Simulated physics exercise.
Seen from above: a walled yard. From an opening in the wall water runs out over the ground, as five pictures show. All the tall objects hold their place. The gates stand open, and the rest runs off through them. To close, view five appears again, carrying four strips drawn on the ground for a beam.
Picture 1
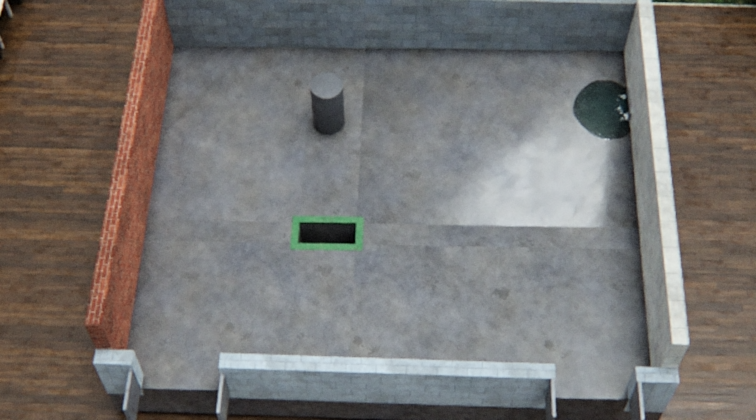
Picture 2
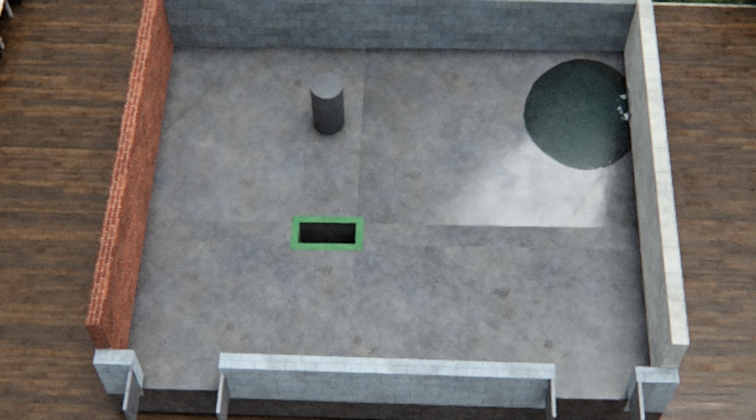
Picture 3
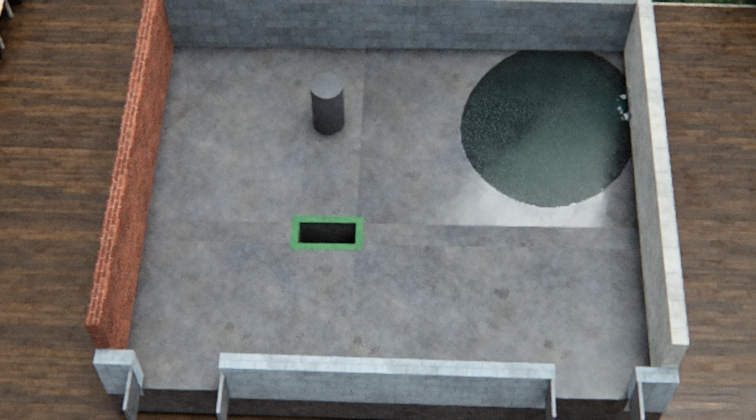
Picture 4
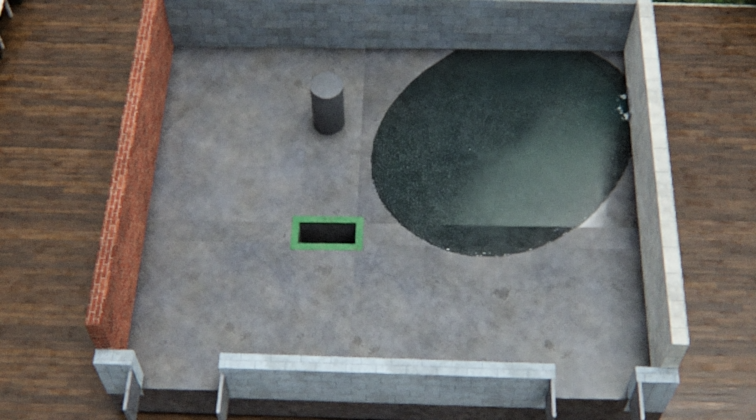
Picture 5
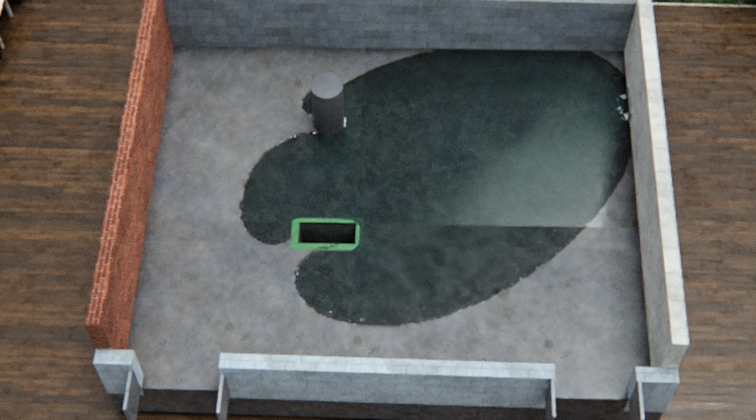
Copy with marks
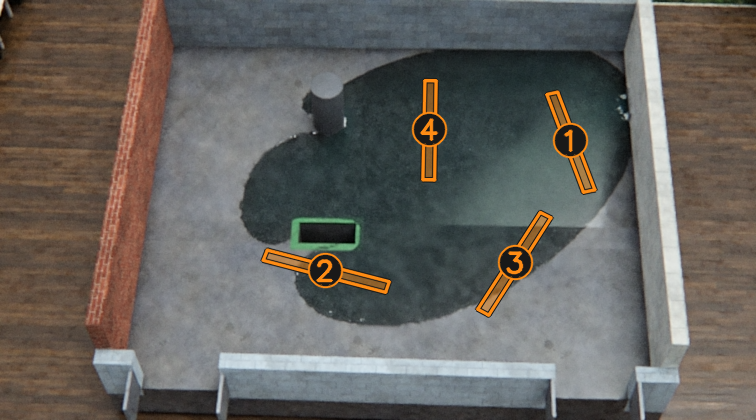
A walled yard with a grey concrete floor is seen from above by a still camera, with dark wooden planking on either side. A red brick wall stands on the left, pale walls line the other sides with gaps at the front, and a dark cylinder stands behind a green-edged rectangular pit. Dark green water spreads leftward from the right wall, wraps around the cylinder and enters the pit.
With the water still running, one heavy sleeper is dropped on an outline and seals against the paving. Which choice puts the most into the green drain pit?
I would pick place 2.
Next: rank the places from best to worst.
The order is 2, 3, 4, 1.
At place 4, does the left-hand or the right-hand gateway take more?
The left one.
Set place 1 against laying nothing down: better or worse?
Place 1 is worse.
In orange, 1 from (552, 93) to (589, 191); 2 from (265, 255) to (387, 286); 3 from (483, 312) to (545, 215); 4 from (428, 179) to (430, 80).
For place 1, about 9 % of the stream goes into the green drain pit, about 90 % out by the gates.
For place 2, about 39 % of the stream goes into the green drain pit, about 60 % out by the gates.
For place 3, about 26 % of the stream goes into the green drain pit, about 73 % out by the gates.
For place 4, about 14 % of the stream goes into the green drain pit, about 84 % out by the gates.
